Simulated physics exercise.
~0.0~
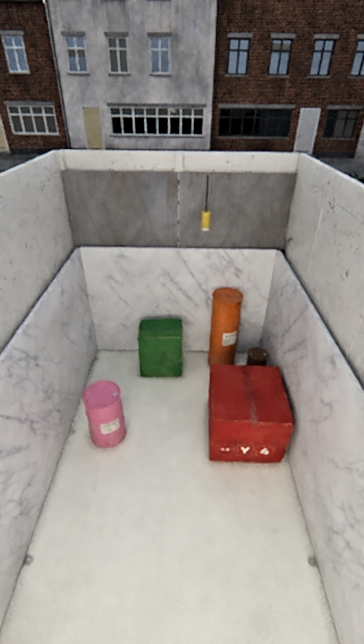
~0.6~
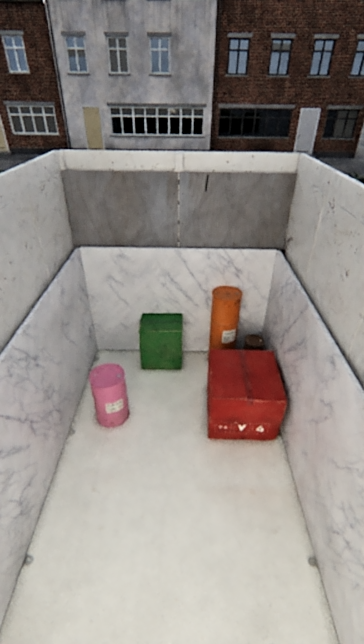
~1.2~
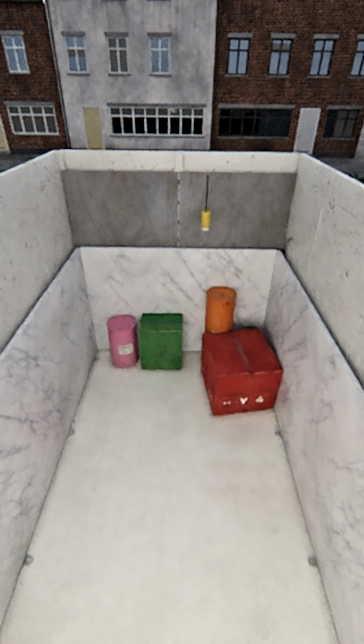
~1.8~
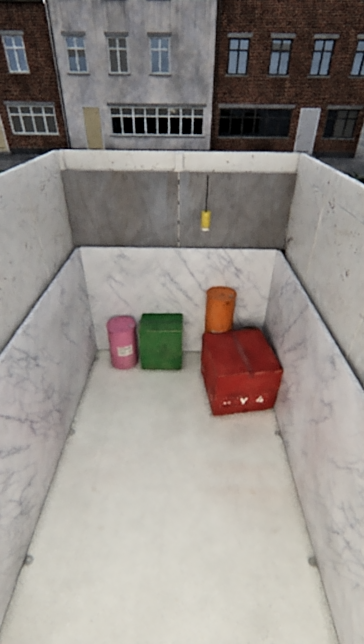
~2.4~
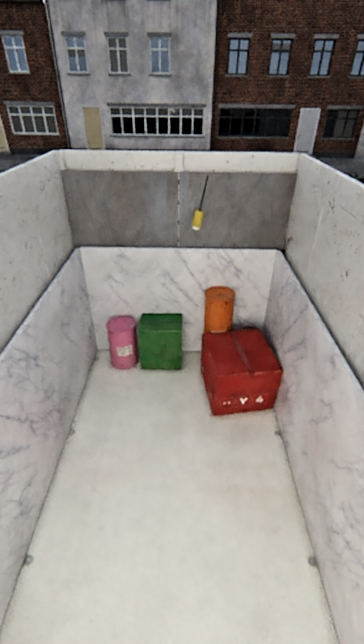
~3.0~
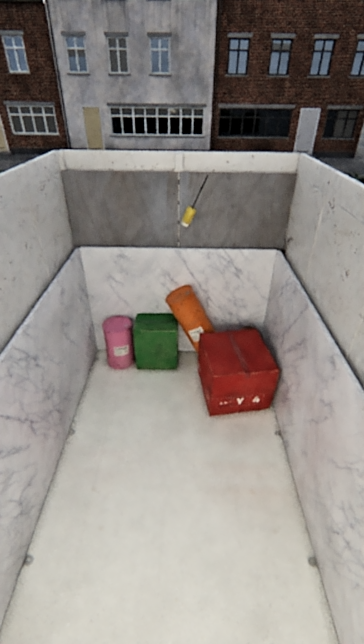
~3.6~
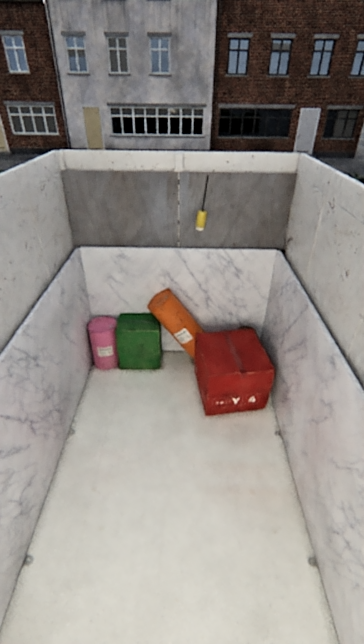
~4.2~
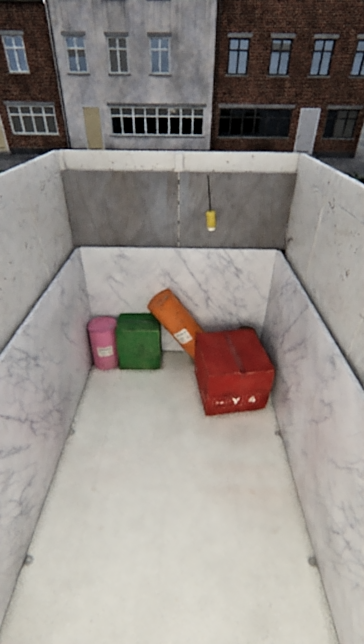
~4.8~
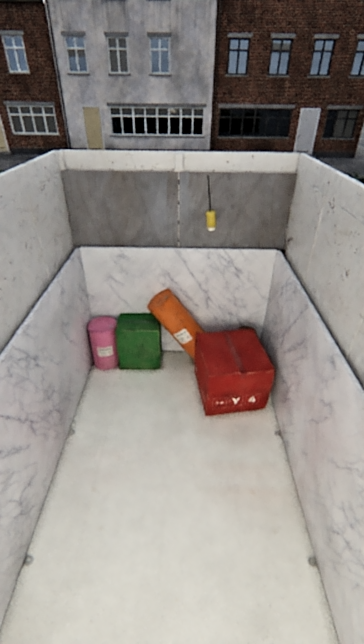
The footage shows a pink drum, green box, orange drum, and red box sliding toward the front wall of a marble-sided enclosure beneath a hanging yellow lamp; then the orange drum tips left, the boxes and pink drum shift left, and the orange drum ends leaning between the boxes.
